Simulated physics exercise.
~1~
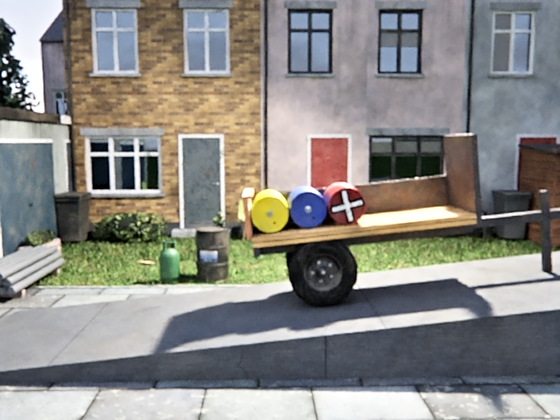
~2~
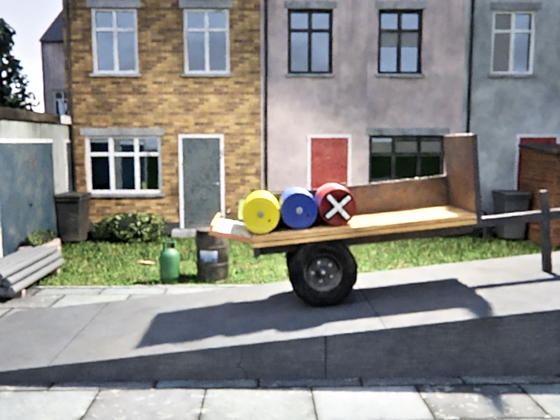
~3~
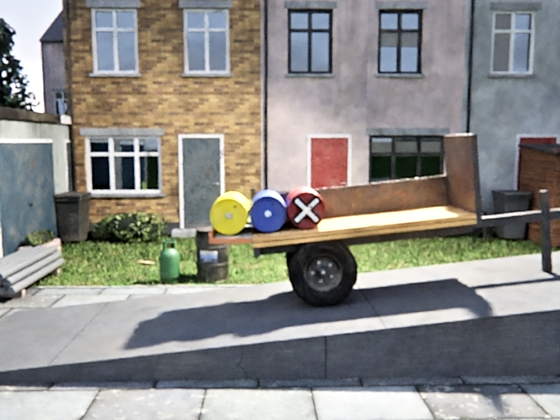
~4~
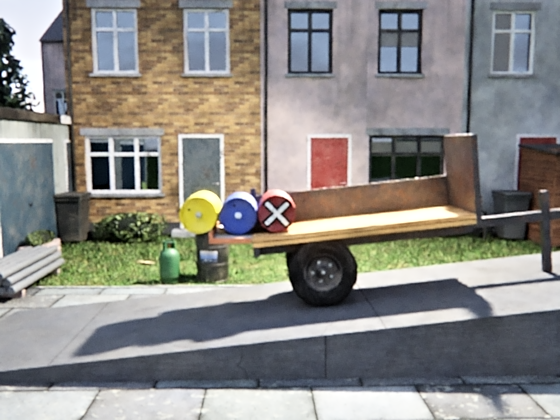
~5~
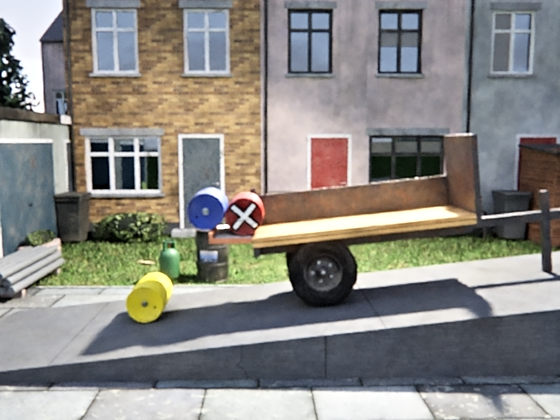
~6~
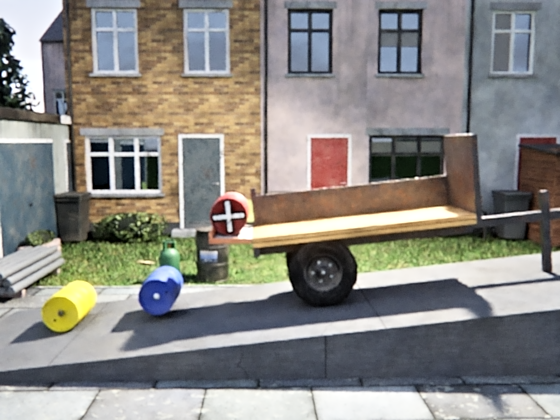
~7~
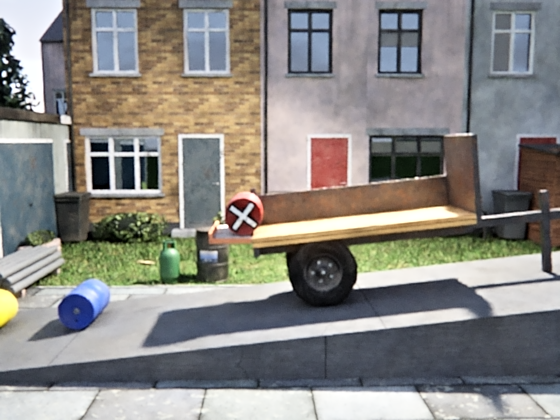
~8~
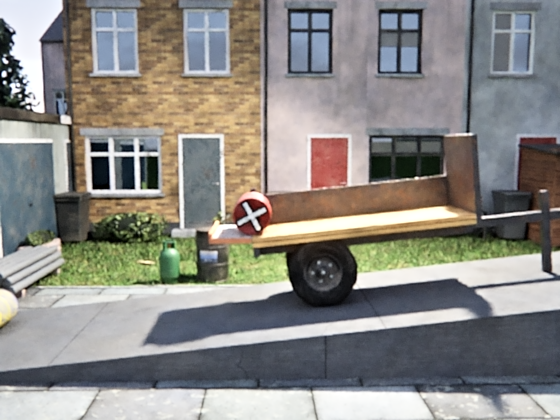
Three drums roll left along a trailer, yellow and blue dropping off while red stays aboard.
